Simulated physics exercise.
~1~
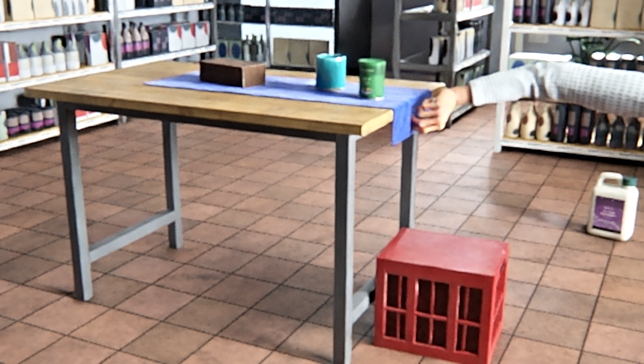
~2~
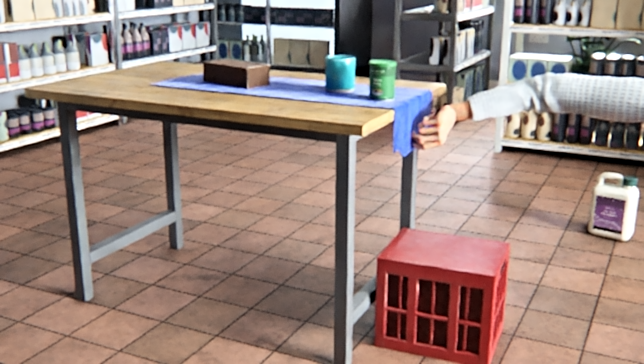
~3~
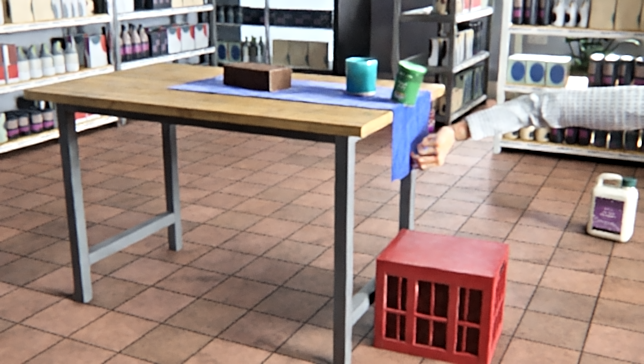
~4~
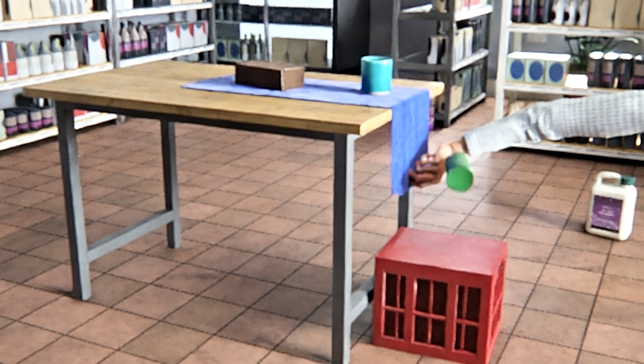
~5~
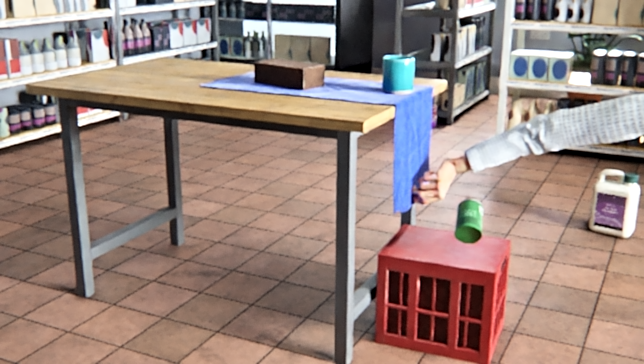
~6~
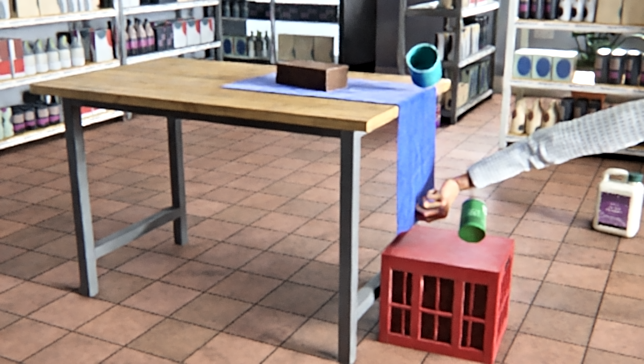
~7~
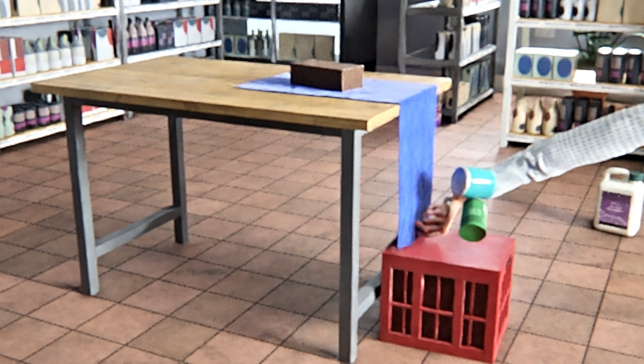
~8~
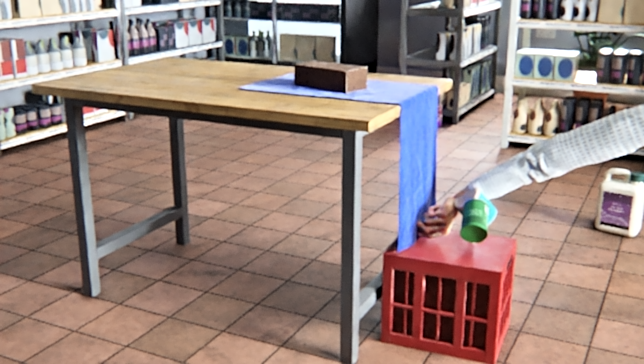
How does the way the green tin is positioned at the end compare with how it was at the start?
At the start the green tin stands upright on the table, but at the end it is lying on its side down below.
At the start, a hand grips the end of a blue tablecloth on a wooden table, where a brick, a turquoise mug and a green tin sit, with a red crate below. The hand draws the cloth downward, carrying the things to the right. The green tin leans at the edge, then goes over and drops towards the crate. As the pulling goes on, the mug reaches the edge, tips and falls after it. At the end, the hem rests on the crate, the tin and mug are down below by the hand, and the brick is still on the table.
